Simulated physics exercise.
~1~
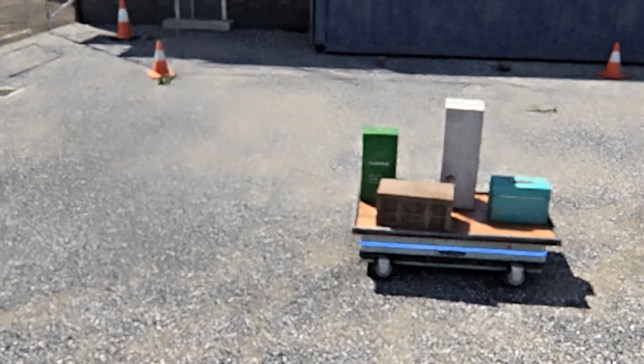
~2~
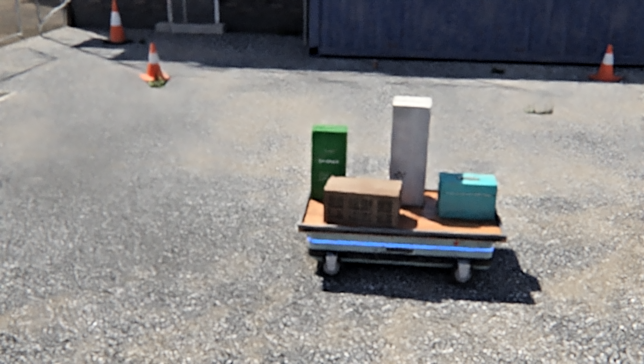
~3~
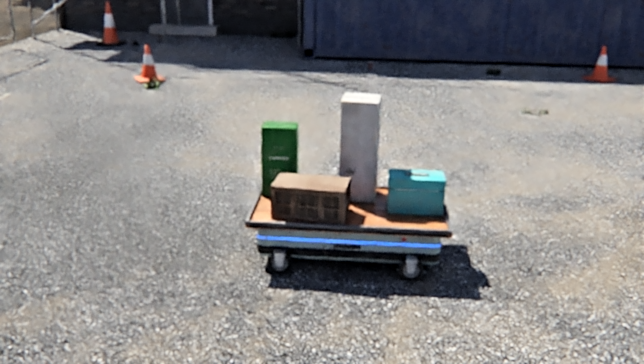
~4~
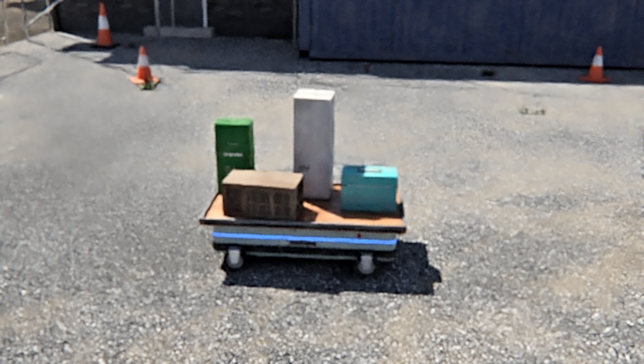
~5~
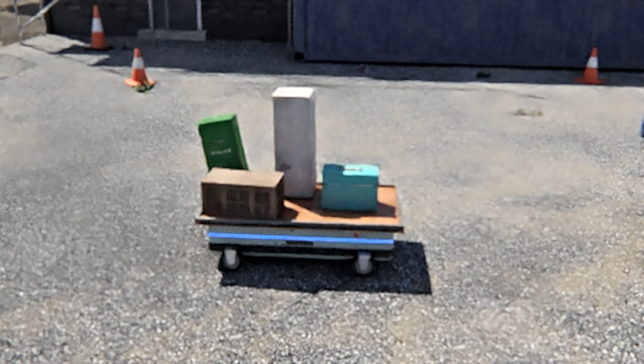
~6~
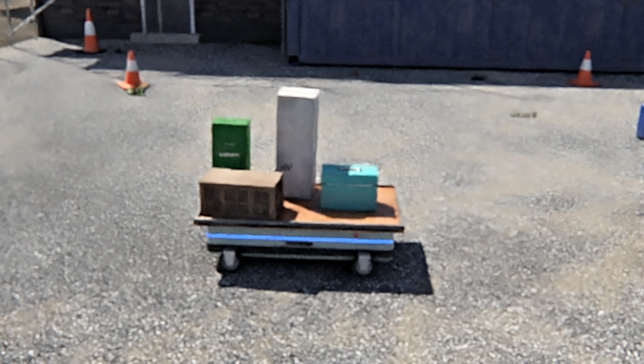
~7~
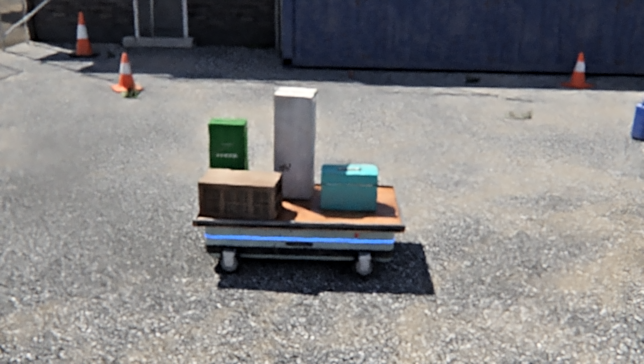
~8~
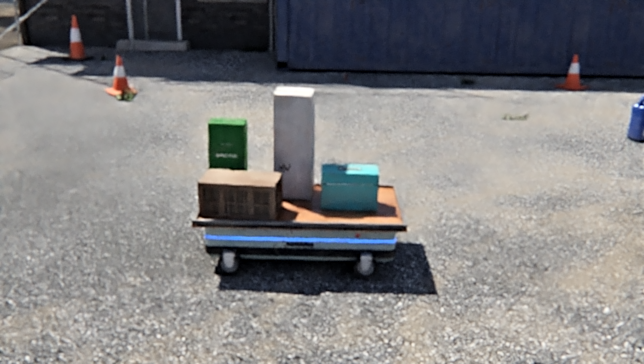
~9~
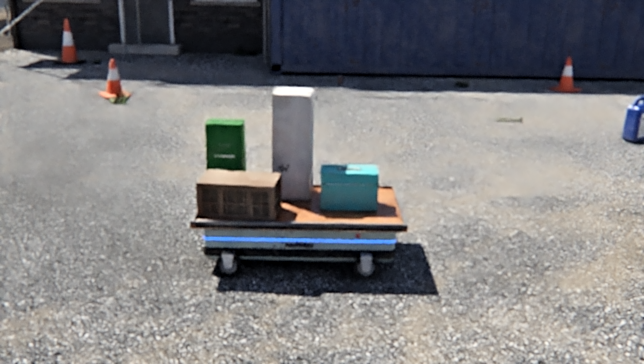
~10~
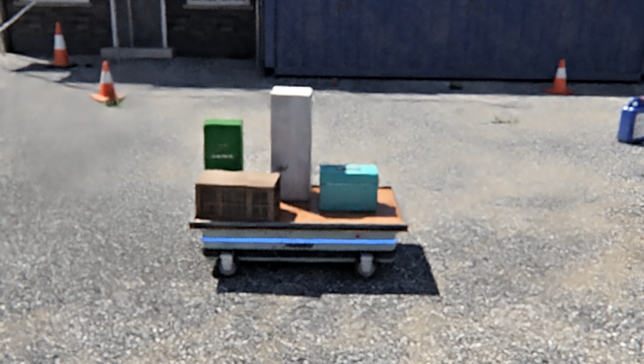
A flat cart with an orange-brown deck and a blue stripe rolls left across a sunlit paved yard, seen from slightly above, with traffic cones and a dark blue container behind. It carries a tall green box at the left, a brown crate in front of it, a taller white box near the middle and a turquoise toolbox at the right. The cart stops, and the load shifts a little left on the deck. The green box tips left, then rocks back upright. At the end the cart stands still with all four items aboard, the boxes upright.
